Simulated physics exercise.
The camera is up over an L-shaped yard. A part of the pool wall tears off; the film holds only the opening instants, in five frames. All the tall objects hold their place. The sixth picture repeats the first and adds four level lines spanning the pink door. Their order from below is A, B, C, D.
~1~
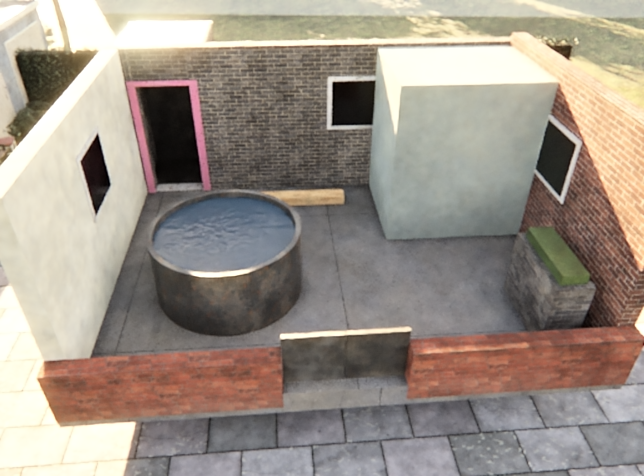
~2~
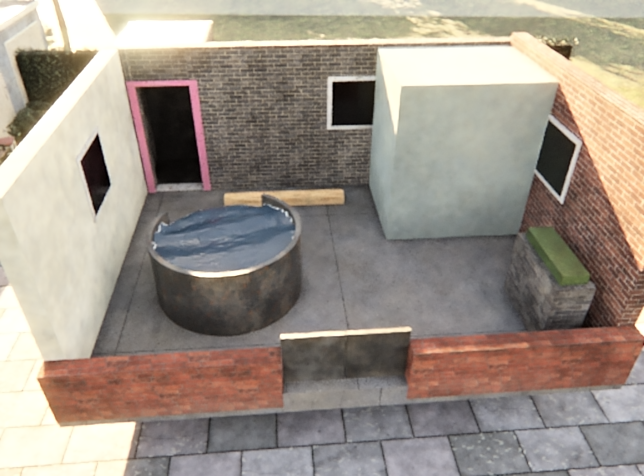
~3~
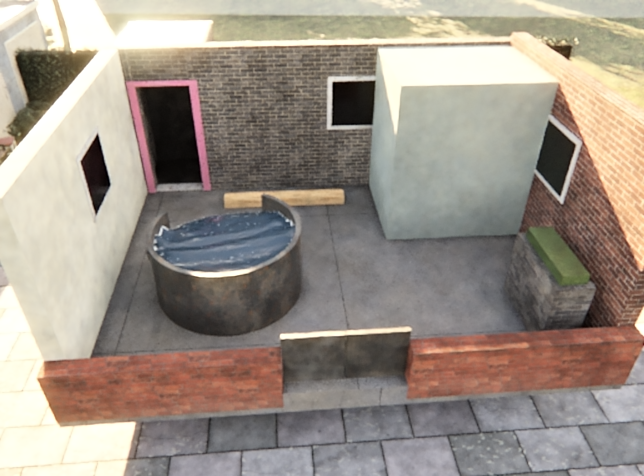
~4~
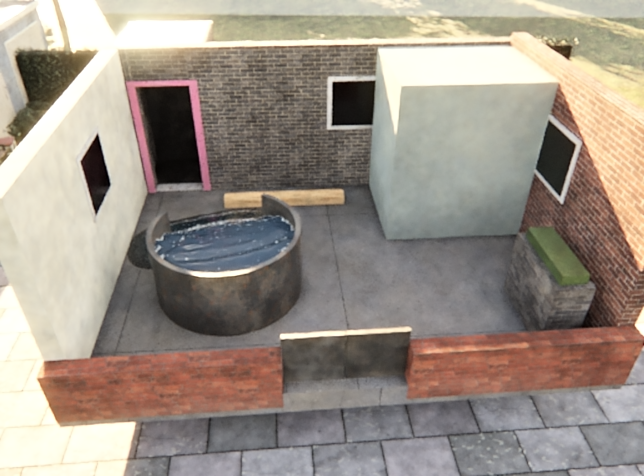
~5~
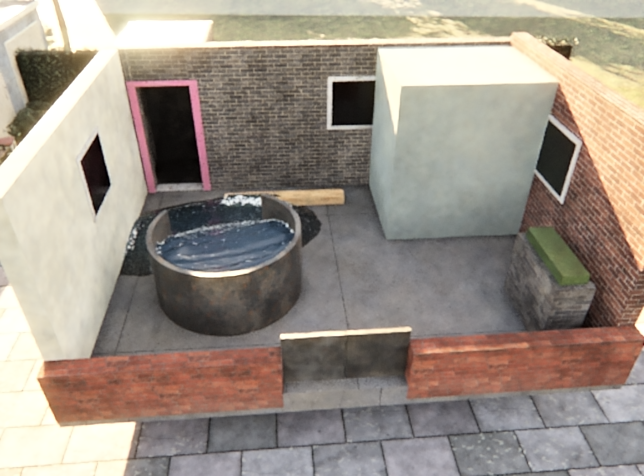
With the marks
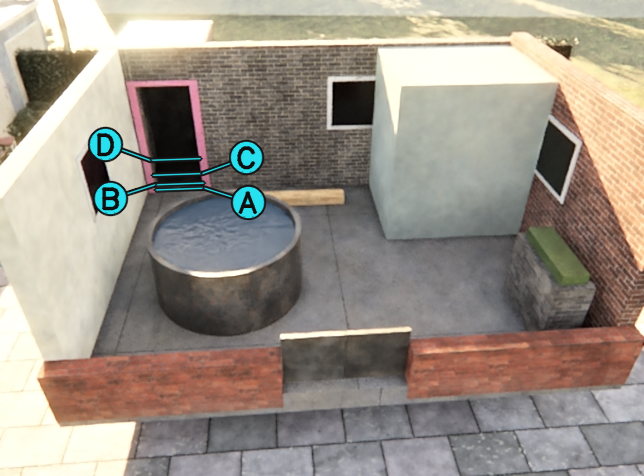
In a walled yard with a pink doorway and a pale block, water in a round dark pool ripples and sinks below the rim, then a dark wet patch spreads over the paving behind it, first left, then right.
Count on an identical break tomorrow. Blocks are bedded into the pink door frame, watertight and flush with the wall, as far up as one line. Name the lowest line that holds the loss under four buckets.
I would pick height D.
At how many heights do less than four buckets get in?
One of the four.
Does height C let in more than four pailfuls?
Yes, it does.
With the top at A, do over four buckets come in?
Yes.
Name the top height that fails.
That is height C.
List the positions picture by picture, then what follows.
Water in the pool at rest, its middle at (225, 233); foot of the pink doorway at (180, 191); shut gate at (346, 340).
Water covers 2 % of the ground, its front hidden from here.
Water covers 6 % of the ground, its front hidden from here.
Water covers 12 % of the ground and shows as far out as (136, 249).
Water covers 20 % of the ground and shows as far out as (297, 205).
On the marked copy, A at (180, 189); B at (179, 183); C at (177, 174); D at (175, 159); from the bottom up A, B, C, D.
If A is chosen, dozens of bucketfuls pour in.
If B is chosen, dozens of bucketfuls pour in.
If C is chosen, some 15 bucketfuls get in.
If D is chosen, a splash gets over, under a bucket.
